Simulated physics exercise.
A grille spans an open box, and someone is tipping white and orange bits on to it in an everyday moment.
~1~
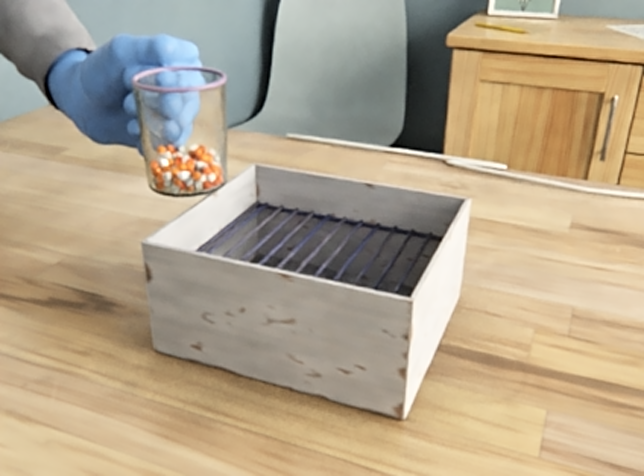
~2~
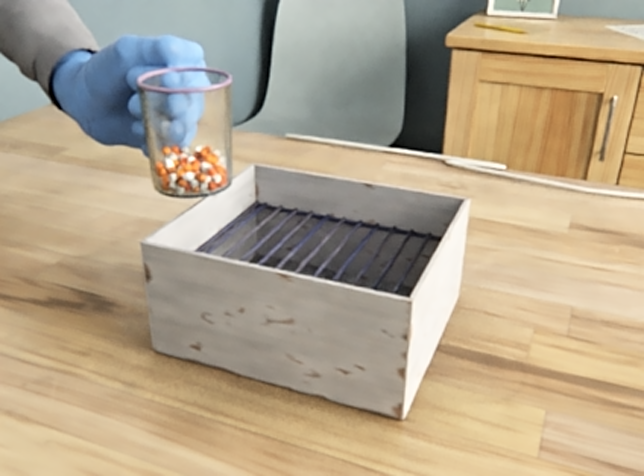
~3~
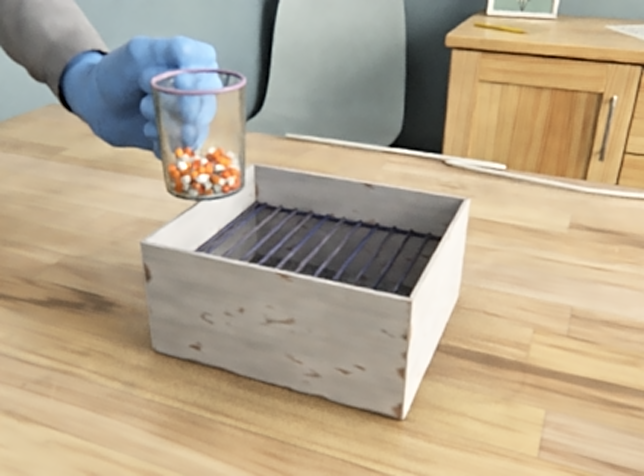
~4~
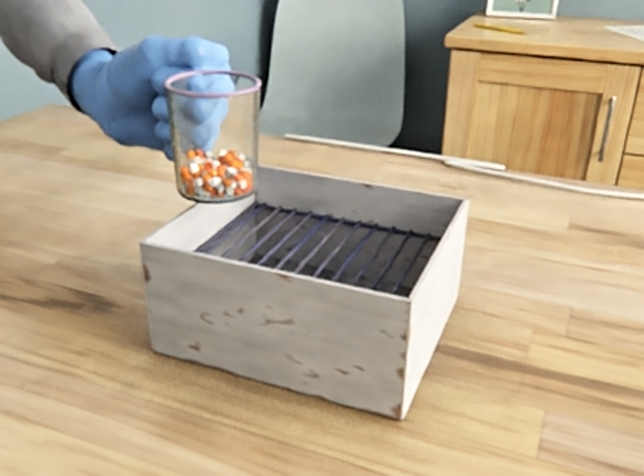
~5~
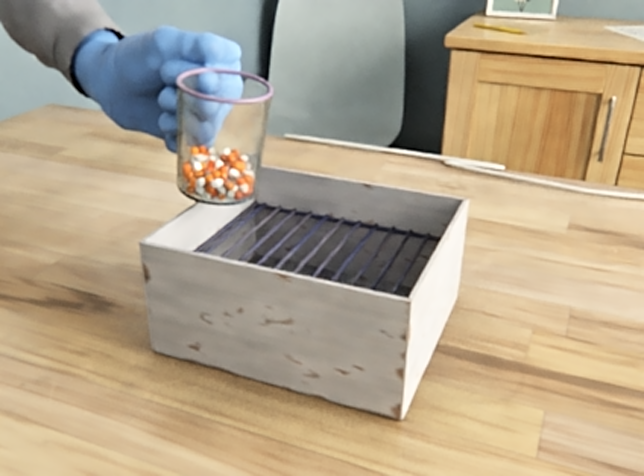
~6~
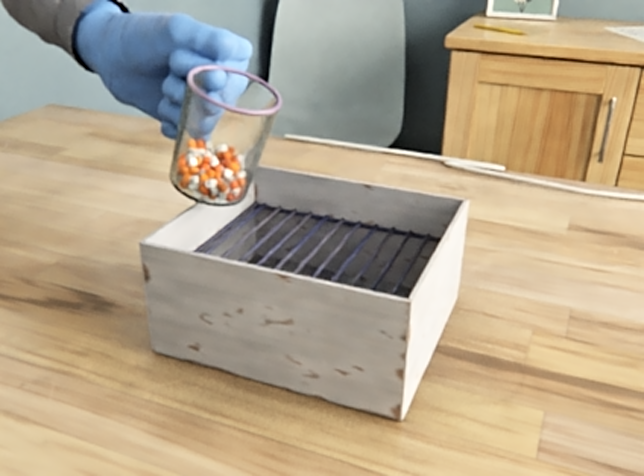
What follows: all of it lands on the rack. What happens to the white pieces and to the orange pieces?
White: Fallen below; orange: Fallen below.
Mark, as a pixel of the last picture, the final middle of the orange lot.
Settled position: Approx. (292, 314).
Then, 0.35 s after the last picture, white ones, all in the cup; orange ones, all in the cup.
Then, 0.73 s after the last picture, white ones, all in the cup; orange ones, all in the cup.
Then, 1.18 s after the last picture, white ones, a small part in the cup, about a third on or over the wires, about half under the rack; orange ones, a small part in the cup, about a third on or over the wires, about half under the rack.
By the end, white ones, all under the rack; orange ones, all under the rack.
